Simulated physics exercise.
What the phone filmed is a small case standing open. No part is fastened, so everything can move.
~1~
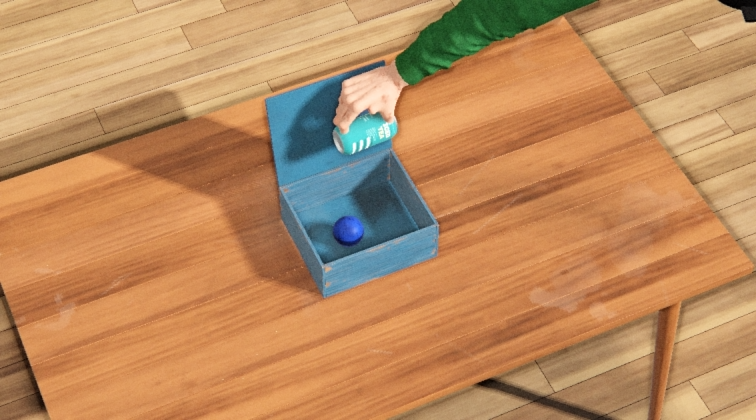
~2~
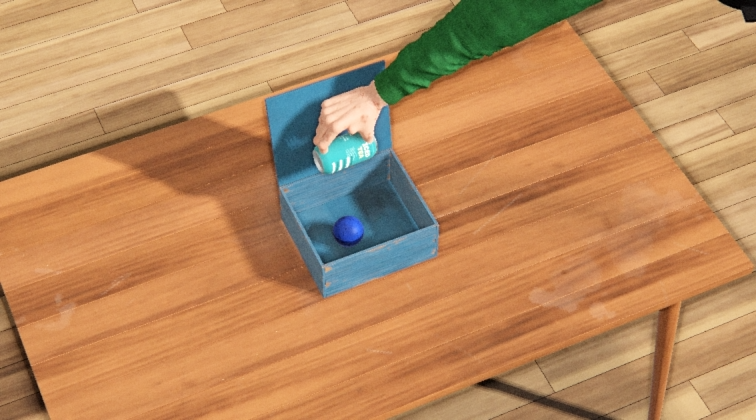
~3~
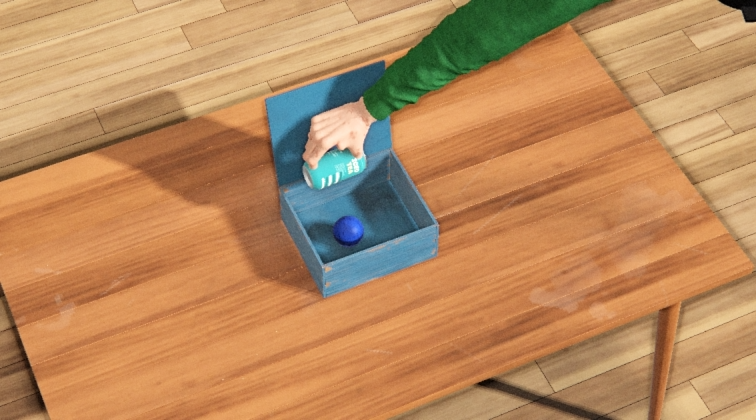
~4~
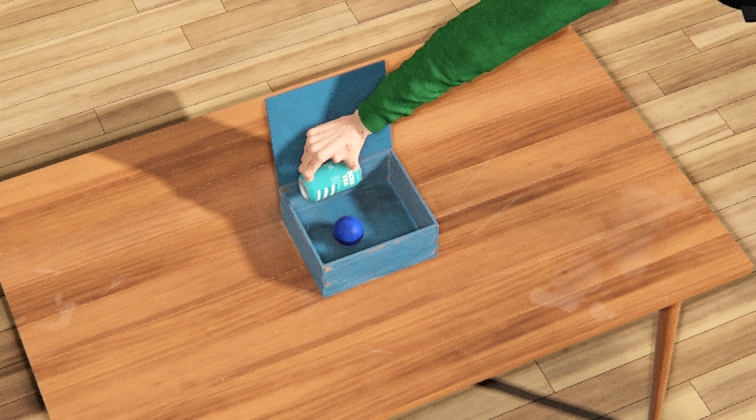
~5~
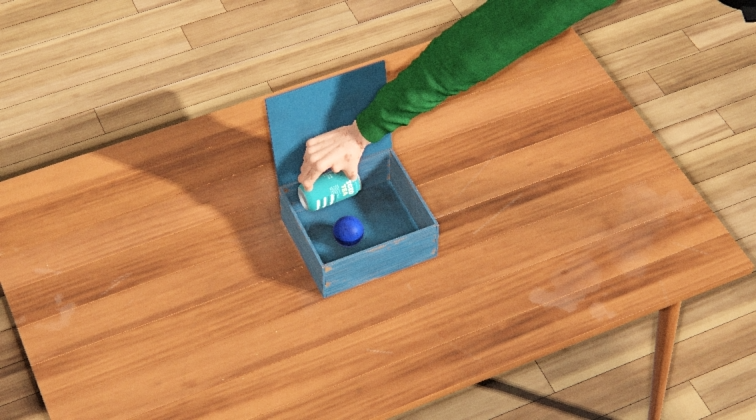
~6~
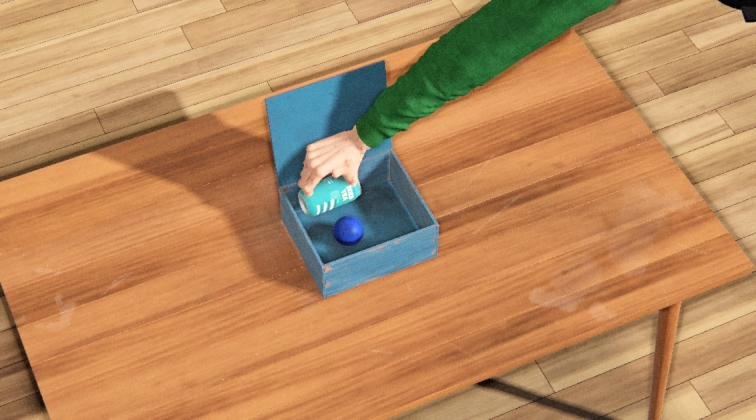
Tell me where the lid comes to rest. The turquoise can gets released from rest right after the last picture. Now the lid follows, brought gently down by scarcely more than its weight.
Down on the rim.
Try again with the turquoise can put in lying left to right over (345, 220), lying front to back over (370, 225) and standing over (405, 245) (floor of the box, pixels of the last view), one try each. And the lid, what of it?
Lid, try 1: Fully down; try 2: Fully down; try 3: Propped open.
Then, 0.60 s past the last view, turquoise can displaced about its own width near (326, 206); blue ball displaced about its own width.
Then, 1.60 s past the last view, lid 64° above the rim; turquoise can displaced about its own width near (326, 206); blue ball displaced about its own width.
Then, 1.90 s past the last view, lid 18° above the rim; turquoise can displaced about its own width near (326, 206); blue ball displaced about its own width.
Finally, lid shut; moved from the start, turquoise can and blue ball. Final places as the last picture's camera would see them, turquoise can near (326, 206).
